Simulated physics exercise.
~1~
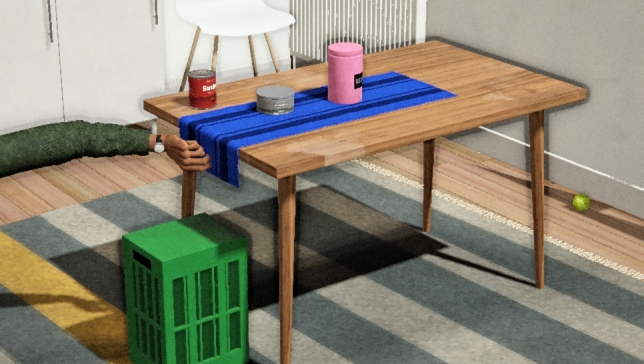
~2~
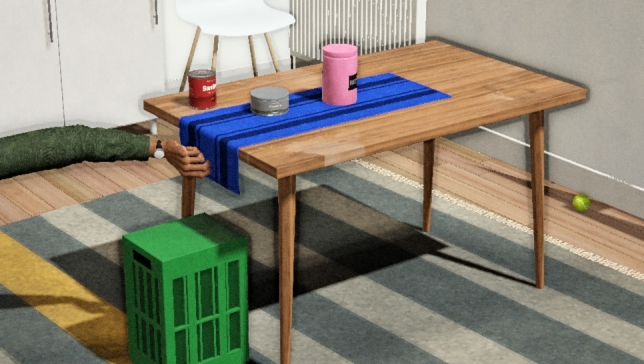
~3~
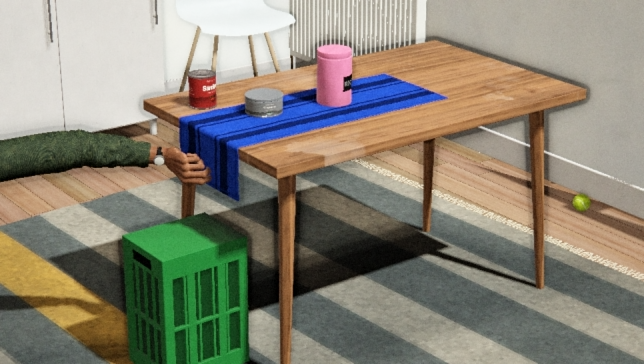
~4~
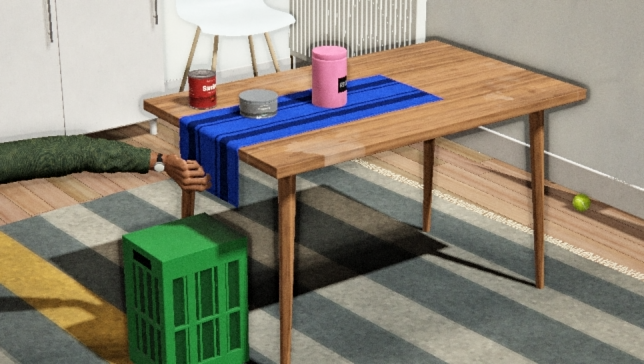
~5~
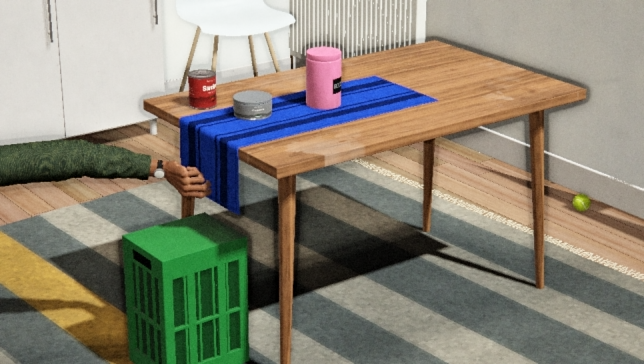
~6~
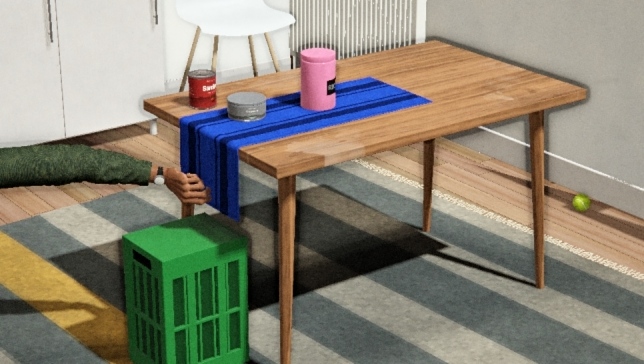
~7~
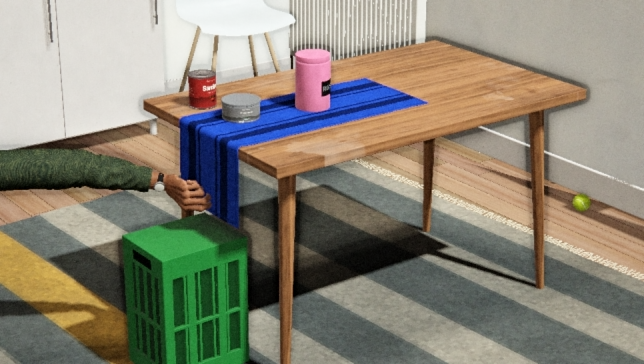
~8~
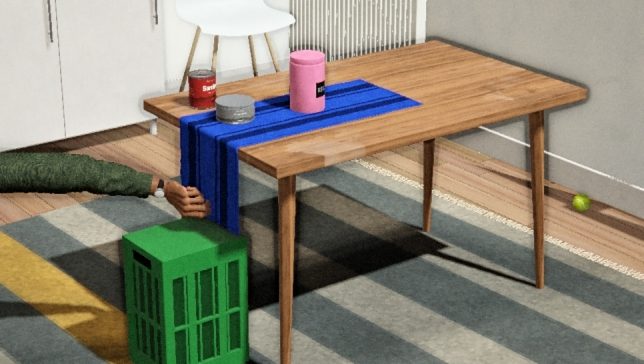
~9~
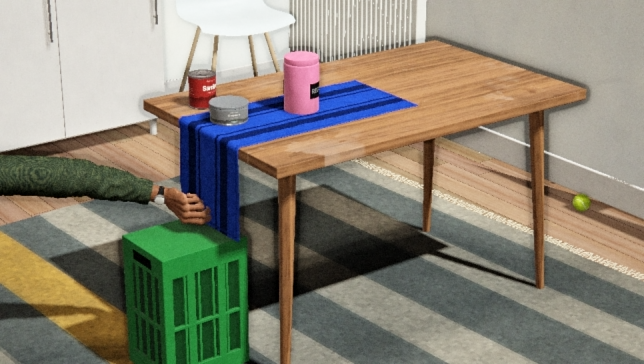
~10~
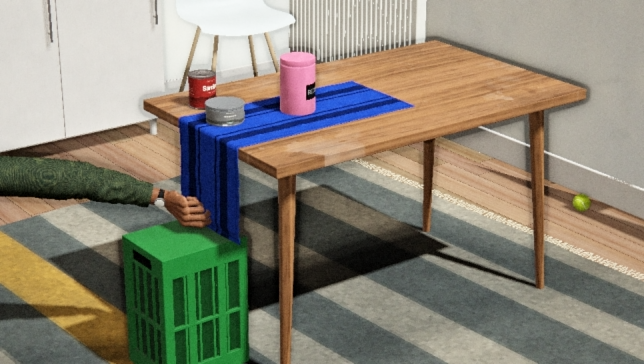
A bright blue striped cloth lies across a wooden table, its near end hanging over the left edge above a green crate on a striped rug, seen from a raised, still view. A pink canister and a low grey tub stand on the cloth, with a red tin near the table's left corner. A hand in a dark green sleeve grips the hanging end and draws it steadily down. The canister and tub ride left with the cloth, both upright, while the tin stays put. Finally the hem reaches the crate and the pull stops, with all three containers still on the table.
